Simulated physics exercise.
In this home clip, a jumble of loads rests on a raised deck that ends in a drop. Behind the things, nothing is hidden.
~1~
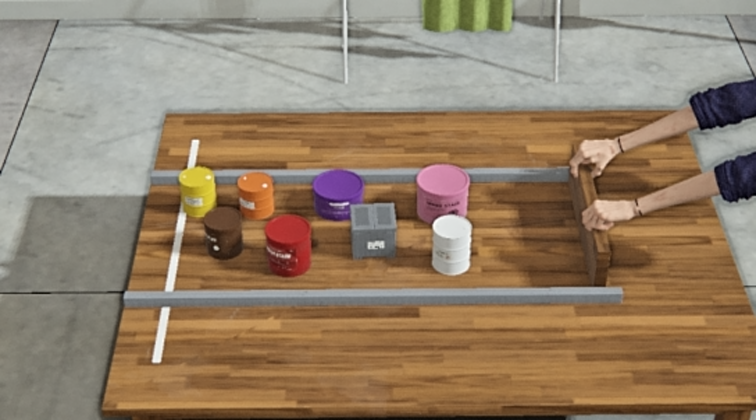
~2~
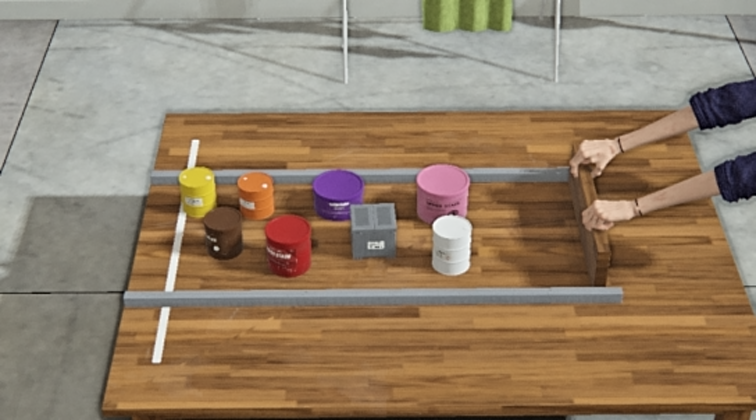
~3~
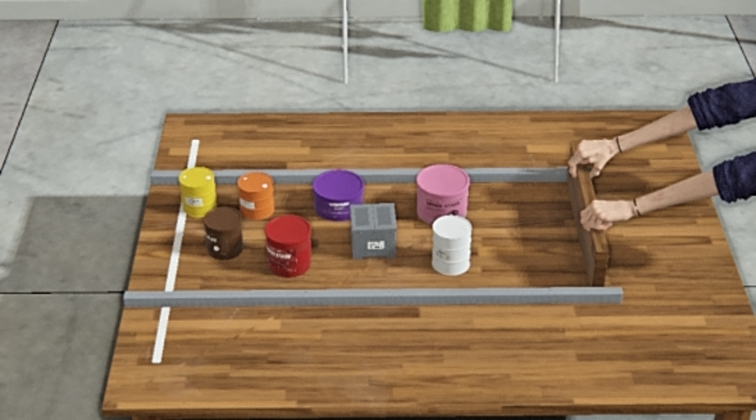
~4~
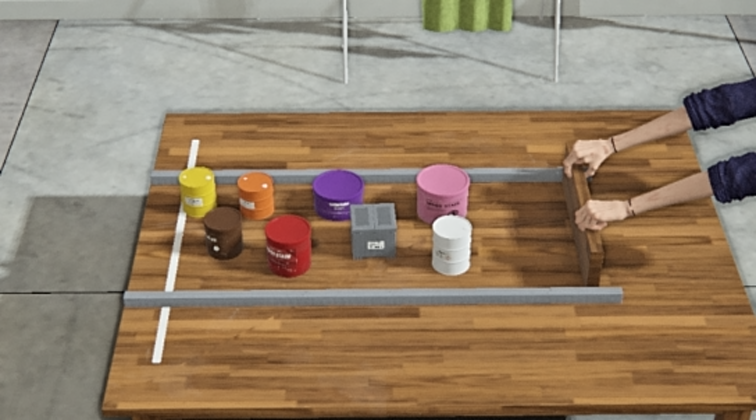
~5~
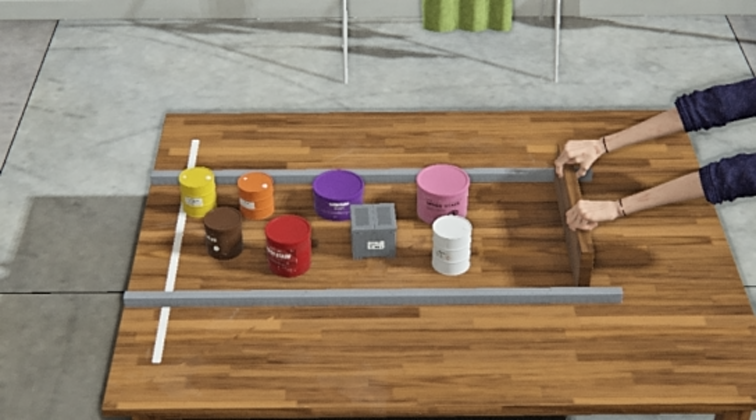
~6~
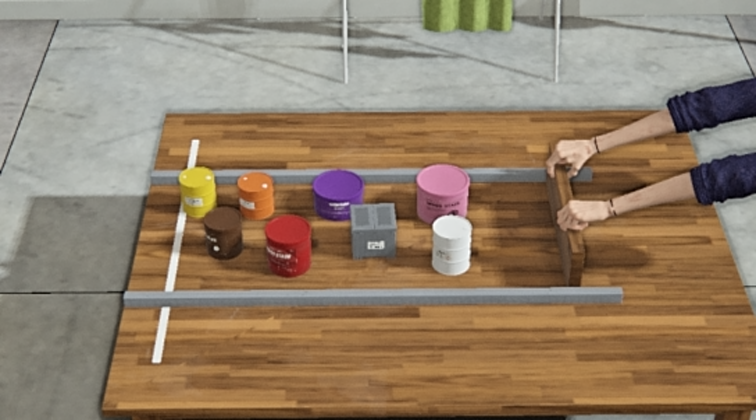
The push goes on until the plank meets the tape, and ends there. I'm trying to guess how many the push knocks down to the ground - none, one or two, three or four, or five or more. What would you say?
I would say five or more.
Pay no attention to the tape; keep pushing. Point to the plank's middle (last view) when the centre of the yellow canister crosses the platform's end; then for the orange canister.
At (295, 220) for the yellow canister; at (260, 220) for the orange canister.
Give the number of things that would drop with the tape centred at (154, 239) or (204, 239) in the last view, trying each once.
Tallies in order: 8 and 3.
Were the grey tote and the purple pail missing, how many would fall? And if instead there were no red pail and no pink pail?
3 in the first case, 3 in the second.
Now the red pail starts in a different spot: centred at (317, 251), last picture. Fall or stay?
It goes off the edge.
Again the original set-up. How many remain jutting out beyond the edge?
The tally is 2.
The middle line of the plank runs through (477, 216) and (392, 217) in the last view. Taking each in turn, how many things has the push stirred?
Tally: 0; 4.
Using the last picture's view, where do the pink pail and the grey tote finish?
Final positions - pink pail around (156, 196), grey tote around (154, 226).
Early on, none off yet; yellow canister at rest near (198, 192); brown pail at rest near (224, 234); orange canister at rest near (256, 196).
Finally, the number that fall off is five or more; lost, purple pail, red pail, orange canister, brown pail and yellow canister.
